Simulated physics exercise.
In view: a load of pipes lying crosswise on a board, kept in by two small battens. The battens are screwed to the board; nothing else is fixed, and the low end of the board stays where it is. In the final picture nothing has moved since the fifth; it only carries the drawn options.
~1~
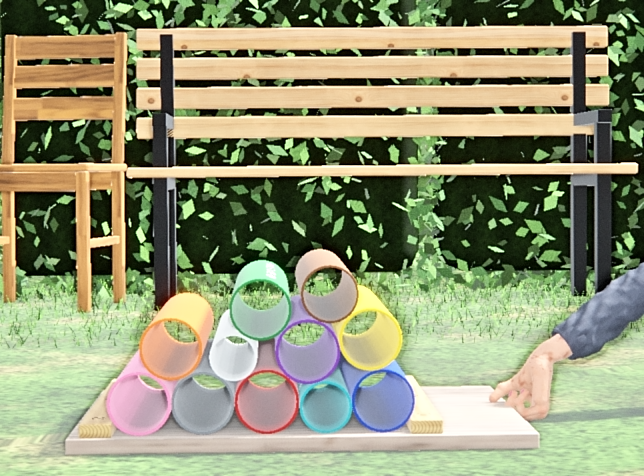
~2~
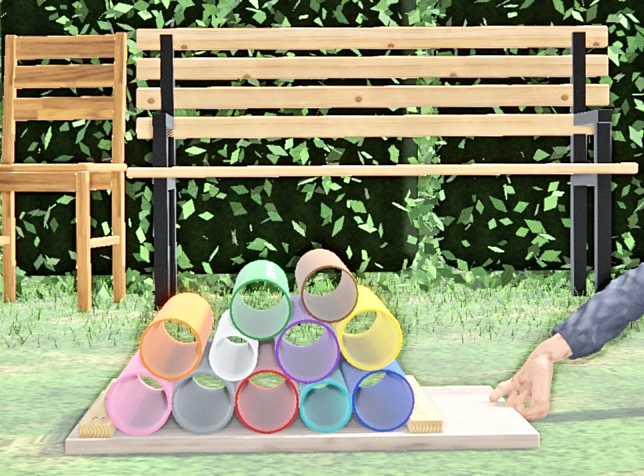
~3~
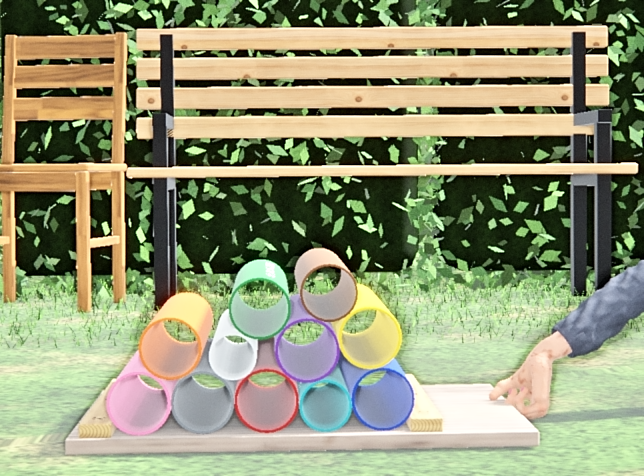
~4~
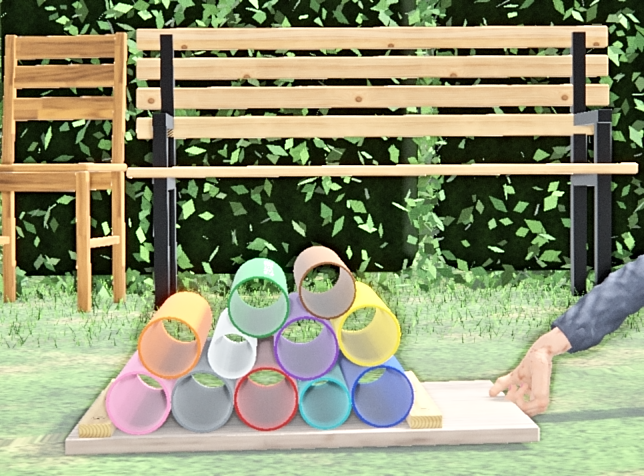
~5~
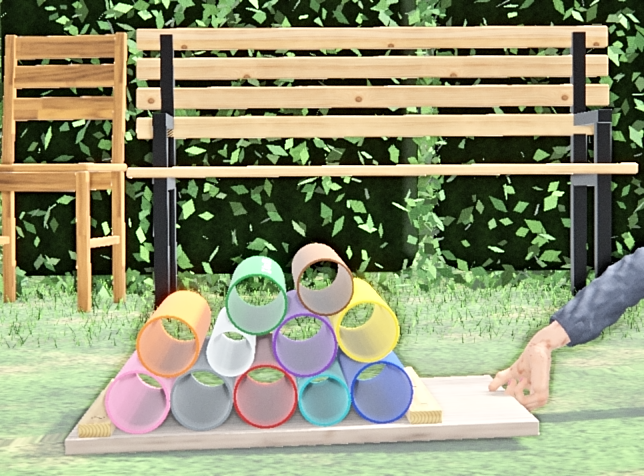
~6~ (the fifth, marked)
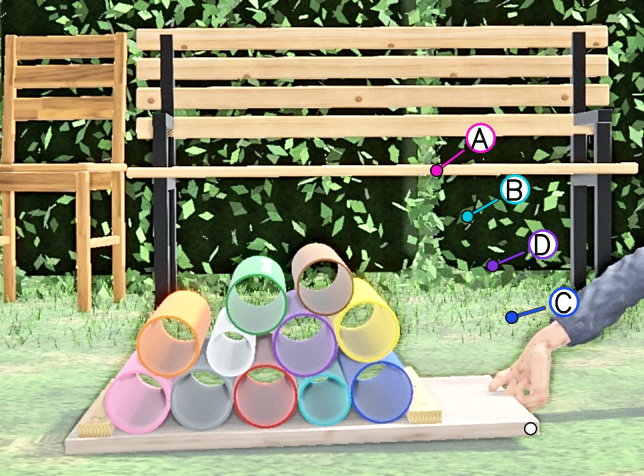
On grass before a leafy hedge, a wooden bench and a chair stand behind a pyramid of colourful pipes stacked on a board between two small battens. A hand at the right grips the board's end and raises it very slightly, the pipes staying stacked as the board tilts a little.
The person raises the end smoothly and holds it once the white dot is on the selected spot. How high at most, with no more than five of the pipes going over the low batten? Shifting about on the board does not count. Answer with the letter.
At most to D.
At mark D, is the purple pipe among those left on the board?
Yes, with D.
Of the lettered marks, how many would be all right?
Two of them.
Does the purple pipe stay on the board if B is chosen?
No, with B.
On the marked copy, A at (437, 171); B at (468, 216); C at (512, 317); D at (493, 266); the white dot at (531, 429).
Following D. Soon after the start, board at 15°.
Later, board at 22°.
In the end, board at 22°, none over the low batten.
As for the rest, A eleven over the low batten; B eleven over the low batten; C none over the low batten.
